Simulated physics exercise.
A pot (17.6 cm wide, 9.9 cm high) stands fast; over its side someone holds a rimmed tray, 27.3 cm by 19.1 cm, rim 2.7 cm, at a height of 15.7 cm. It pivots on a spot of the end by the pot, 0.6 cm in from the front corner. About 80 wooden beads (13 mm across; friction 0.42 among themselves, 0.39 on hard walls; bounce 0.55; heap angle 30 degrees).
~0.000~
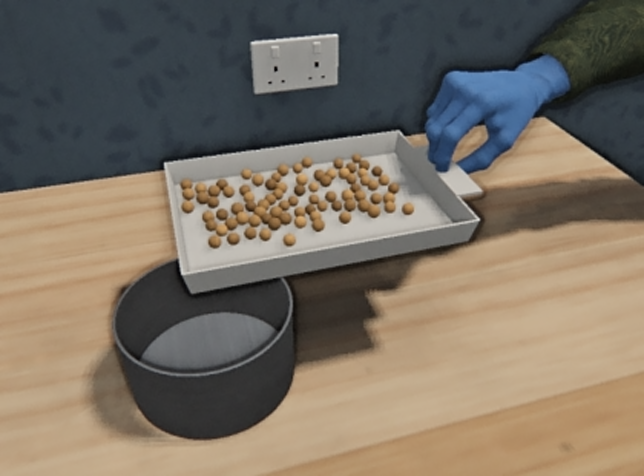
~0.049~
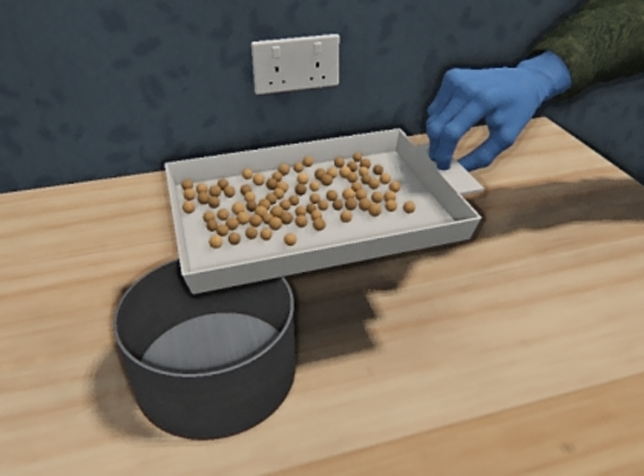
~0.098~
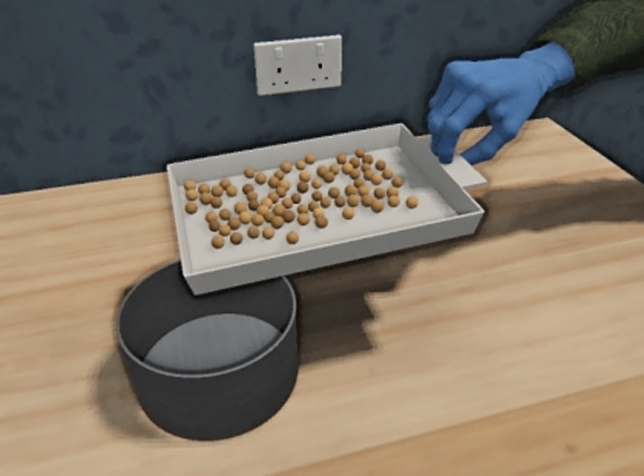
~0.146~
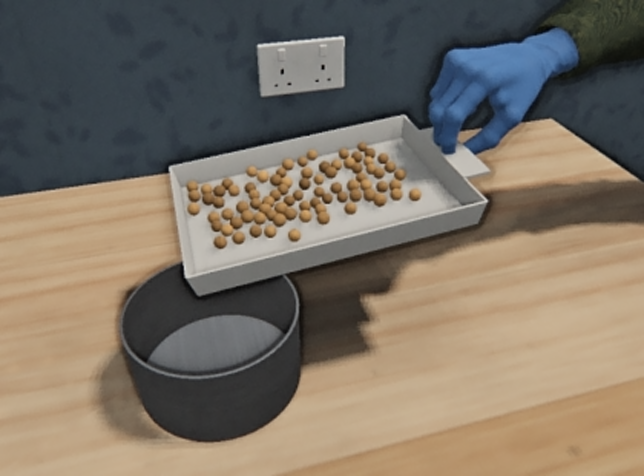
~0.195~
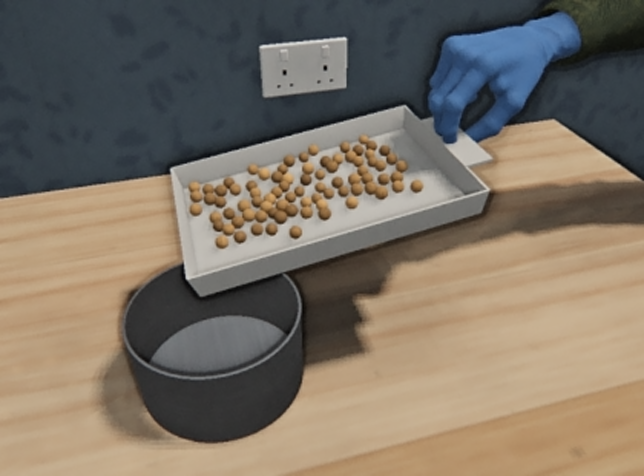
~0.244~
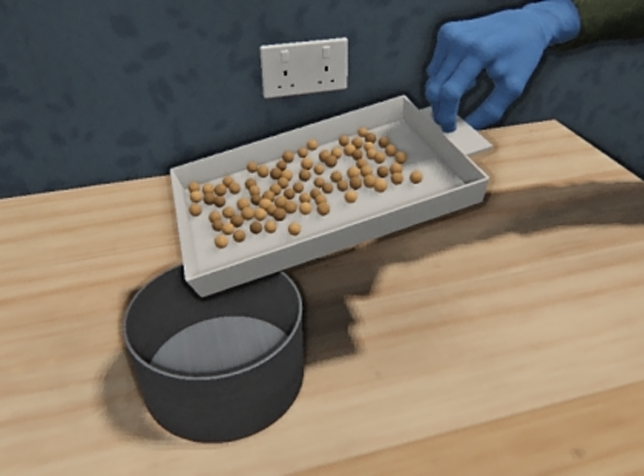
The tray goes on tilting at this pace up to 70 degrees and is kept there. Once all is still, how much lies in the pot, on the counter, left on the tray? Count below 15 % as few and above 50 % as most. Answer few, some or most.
Pot: Few, counter: Few, tray: Most.
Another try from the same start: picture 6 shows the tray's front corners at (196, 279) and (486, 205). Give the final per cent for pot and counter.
Pot 0, counter 0.
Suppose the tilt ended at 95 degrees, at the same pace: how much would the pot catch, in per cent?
Then about 40 per cent.
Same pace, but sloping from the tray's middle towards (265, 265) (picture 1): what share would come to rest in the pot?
Some 0 per cent.
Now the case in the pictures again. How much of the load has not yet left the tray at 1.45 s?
Some 100 per cent of the load.
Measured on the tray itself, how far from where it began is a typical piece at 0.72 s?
Some 8 cm.
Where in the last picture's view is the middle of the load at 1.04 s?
Near (199, 195).
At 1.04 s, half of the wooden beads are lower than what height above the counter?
Some 20 cm.
After 0.72 s, tilt 39 degrees; the tray holds 100 %, the pot 0 %.
Then, at 1.04 s, tilt 58 degrees; the tray holds 100 %, the pot 0 %.
After 1.45 s, tilt 70 degrees; the tray holds 100 %, the pot 0 %.
At rest (1.8 s), pot 0 %, counter 0 %, tray 100 %.
